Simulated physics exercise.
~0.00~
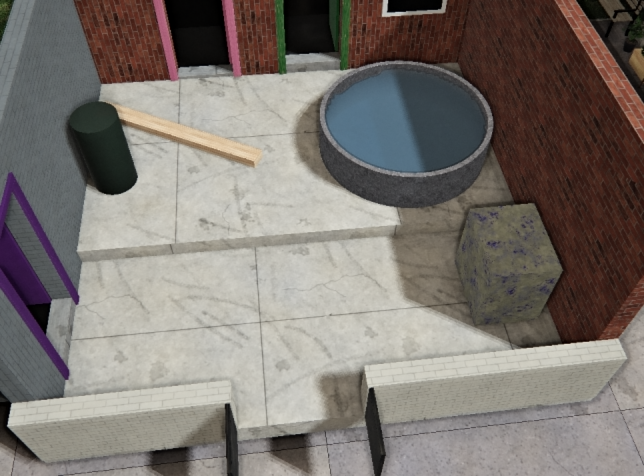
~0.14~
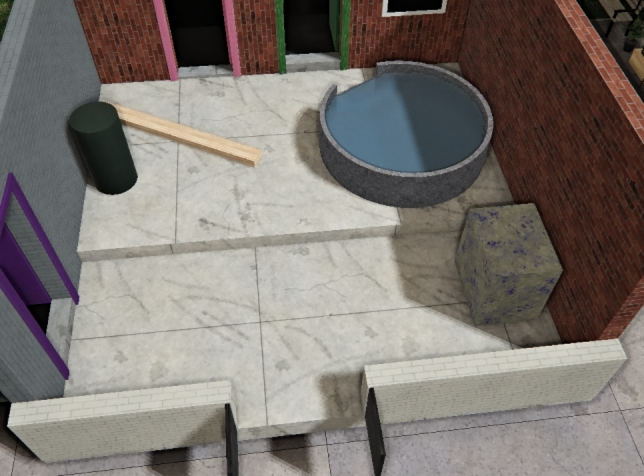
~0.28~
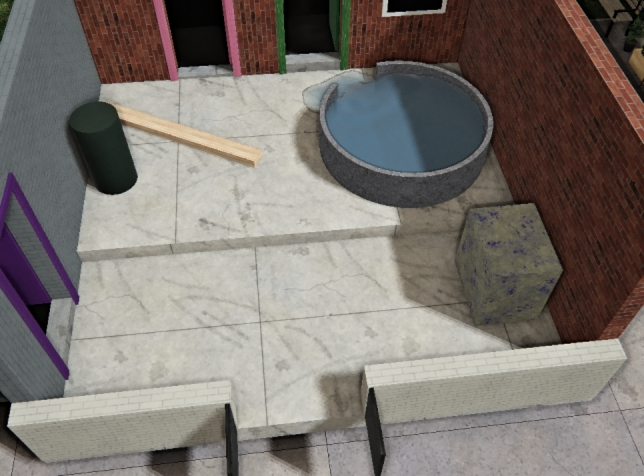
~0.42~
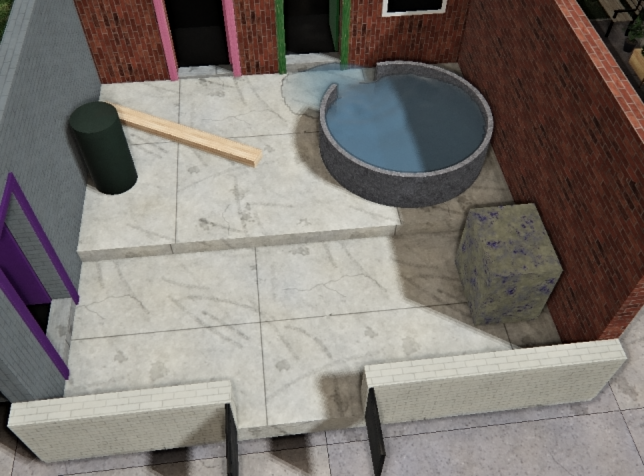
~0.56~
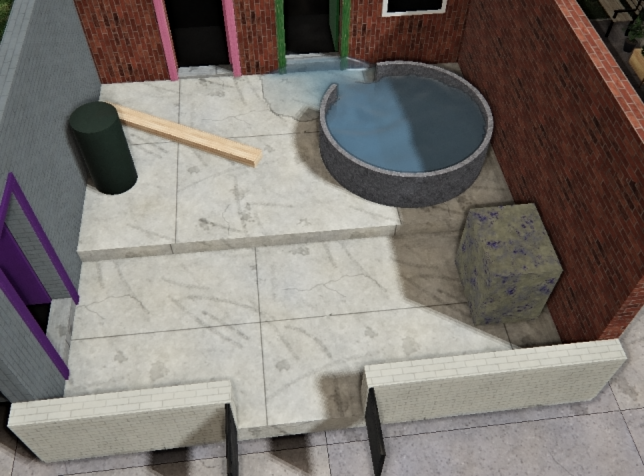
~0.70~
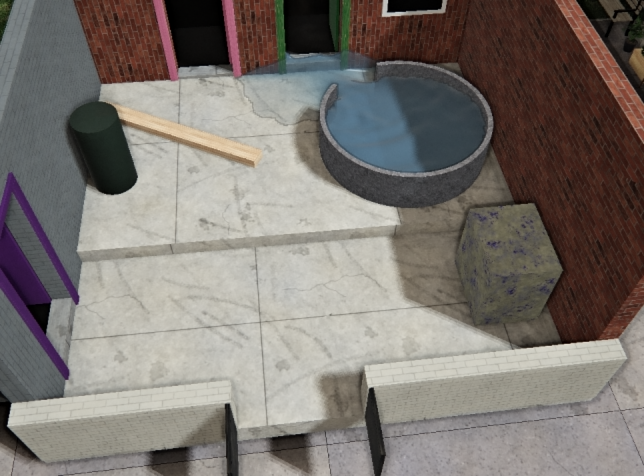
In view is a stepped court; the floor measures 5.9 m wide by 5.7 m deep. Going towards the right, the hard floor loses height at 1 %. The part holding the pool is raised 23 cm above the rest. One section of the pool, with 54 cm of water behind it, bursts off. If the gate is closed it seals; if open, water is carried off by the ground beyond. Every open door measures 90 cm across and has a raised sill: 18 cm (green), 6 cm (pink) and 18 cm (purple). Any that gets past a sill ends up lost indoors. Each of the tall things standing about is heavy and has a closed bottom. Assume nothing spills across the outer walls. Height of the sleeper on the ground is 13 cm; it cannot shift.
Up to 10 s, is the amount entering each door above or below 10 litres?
Green door: Above; pink door: Above; purple door: Below.
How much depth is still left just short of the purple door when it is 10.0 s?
It's about 0.5 cm.
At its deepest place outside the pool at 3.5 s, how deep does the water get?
Some 26 cm deep.
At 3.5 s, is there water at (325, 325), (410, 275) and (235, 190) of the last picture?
Going through the three points: Not yet touched, then not yet touched, then not yet touched.
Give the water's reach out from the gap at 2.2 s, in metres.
Roughly 4.0 m.
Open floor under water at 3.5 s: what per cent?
Wet share: About 30 %.
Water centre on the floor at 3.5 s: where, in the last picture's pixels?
Around (333, 125).
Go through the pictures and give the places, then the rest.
The first picture shows still water, 54 cm deep, in the pool at (405, 118).
In the second picture, water pours out at (354, 96) and has run 0.5 m, to (372, 88); deepest outside 28 cm, 54 cm at the pool's back.
In the third picture, water pours out at (354, 97) and has run 0.8 m, to (309, 92); deepest outside 29 cm, 54 cm at the pool's back.
In the fourth picture, the front is at (289, 79), 1.2 m from the gap at (354, 98); 1.3 m2 of floor is under water; 54 cm left at the back of the pool.
In the fifth picture, water pours out at (354, 97) and has run 1.6 m, to (266, 76); deepest outside 31 cm, 54 cm at the pool's back.
In the sixth picture, water pours out at (354, 96) and has run 1.9 m, to (241, 78); deepest outside 46 cm, 53 cm at the pool's back.
After 1.4 s water covers 15 % of the floor and is deepest (38 cm) near (335, 72); green door 34 cm at the sill, 43 L in, pink door 8 cm at the sill, 0 L in, purple door not reached.
After 2.2 s water covers 25 % of the floor and is deepest (34 cm) near (335, 72); green door 31 cm at the sill, 105 L in, pink door 9 cm at the sill, 1 L in, purple door not reached.
After 3.5 s water covers 30 % of the floor and is deepest (26 cm) near (133, 114); green door 23 cm at the sill, 152 L in, pink door 7 cm at the sill, 5 L in, purple door not reached.
After 6.0 s water covers 55 % of the floor and is deepest (20 cm) near (335, 72); green door 17 cm at the sill, 173 L in, pink door 14 cm at the sill, 66 L in, purple door 1 cm at the sill, 0 L in.
After 10.0 s water covers 75 % of the floor and is deepest (16 cm) near (451, 65); green door 12 cm at the sill, 174 L in, pink door 13 cm at the sill, 182 L in, purple door 1 cm at the sill, 0 L in.
